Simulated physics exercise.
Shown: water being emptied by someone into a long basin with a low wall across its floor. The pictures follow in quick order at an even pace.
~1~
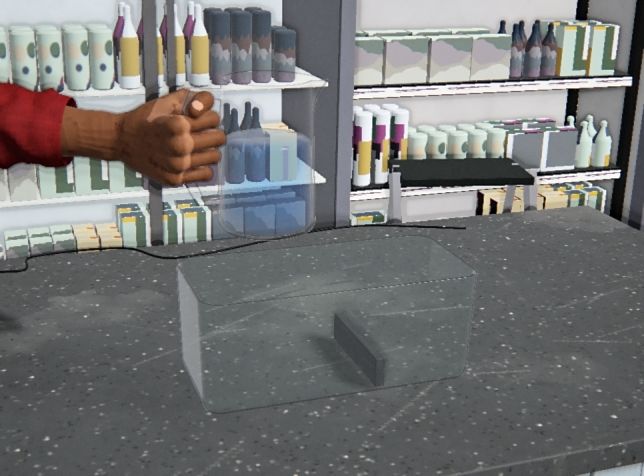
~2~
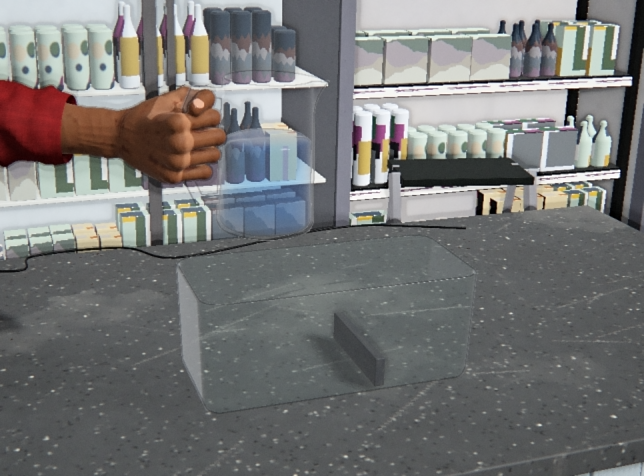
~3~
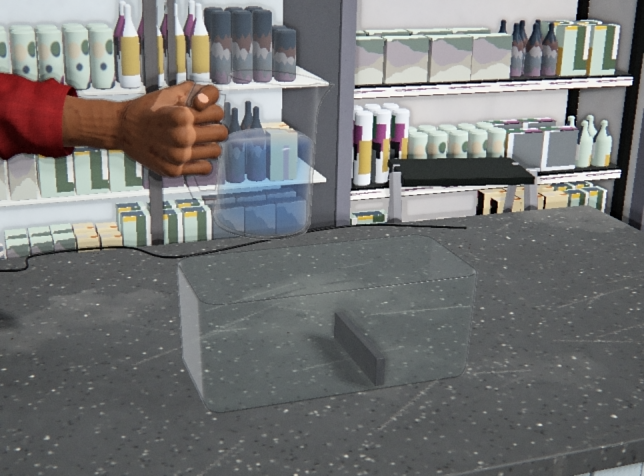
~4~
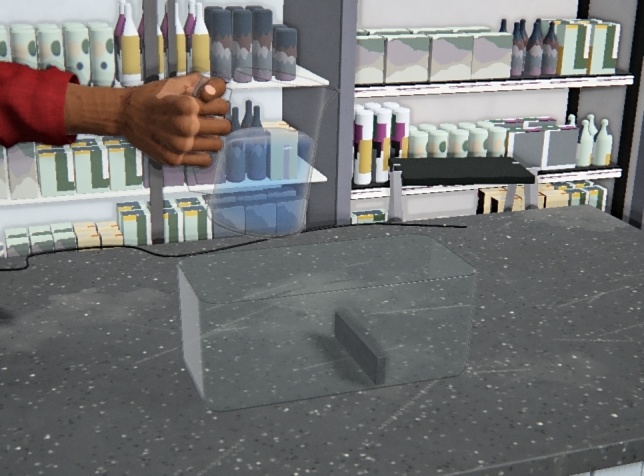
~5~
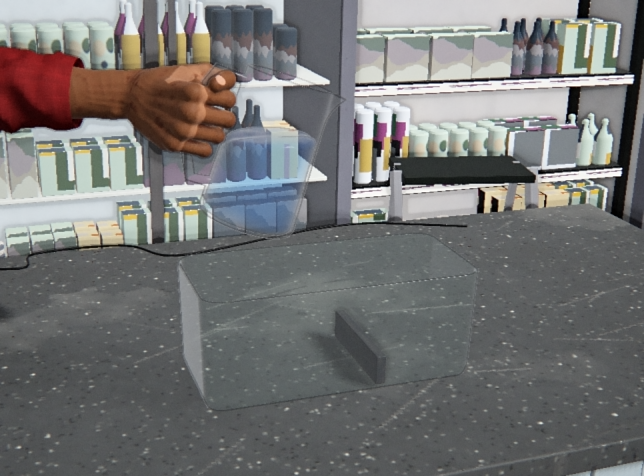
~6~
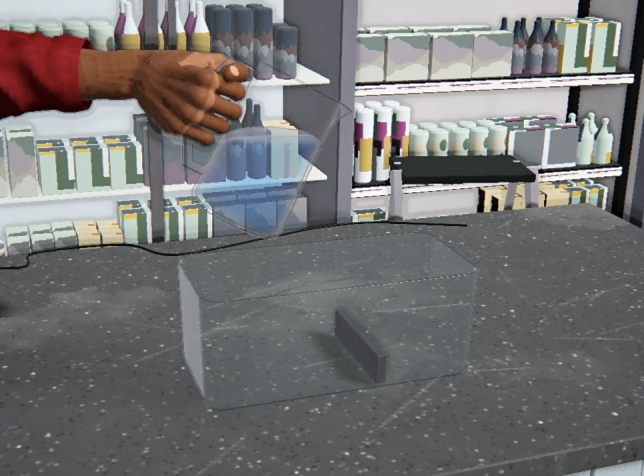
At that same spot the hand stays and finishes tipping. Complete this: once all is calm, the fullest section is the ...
The fullest section is the right one.
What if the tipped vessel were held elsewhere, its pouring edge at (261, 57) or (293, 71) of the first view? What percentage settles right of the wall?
One after the other: 10 %, 40 %.
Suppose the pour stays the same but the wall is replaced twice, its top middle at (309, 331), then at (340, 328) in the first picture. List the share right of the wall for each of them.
The first placement gives around 90 percent, the second 90 percent.
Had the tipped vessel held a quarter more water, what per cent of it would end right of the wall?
Estimated share: Around 60 %.
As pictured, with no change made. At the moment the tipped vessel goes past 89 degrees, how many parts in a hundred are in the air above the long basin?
10 %.
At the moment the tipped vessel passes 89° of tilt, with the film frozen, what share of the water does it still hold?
Still holding around 90 %, give or take.
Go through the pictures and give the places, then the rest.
In the first frame, it leans 0°; its right rim is at (327, 78); the water meets the walls at (222, 140) and (307, 135); the long basin's rim runs from (188, 284) to (453, 255); the wall's top is at (359, 336).
In the second frame, it leans 1°; its right rim is at (329, 79); the water meets the walls at (223, 140) and (307, 135).
In the third frame, it leans 5°; its right rim is at (333, 82); the water meets the walls at (223, 141) and (308, 135).
In the fourth frame, it leans 10°; its right rim is at (339, 88); the water meets the walls at (224, 141) and (310, 134).
In the fifth frame, it leans 18°; its right rim is at (346, 98); the water meets the walls at (220, 149) and (313, 134).
In the sixth frame, it leans 28°; its right rim is at (352, 110); the water meets the walls at (211, 157) and (316, 135).
A moment on, the tilt is 89° and 89 per cent is still to pour, 0 is left of the wall and 1 right of it.
Next, the tilt is 117° and 26 per cent is still to pour, 4 is left of the wall and 54 right of it.
Then the tilt is 119° and 1 per cent is still to pour, 16 is left of the wall and 80 right of it.
Later the tilt is 119° and 0 per cent is still to pour, 23 is left of the wall and 75 right of it.
In the end 24 per cent lies left of the wall, 73 right of it and 2 outside.
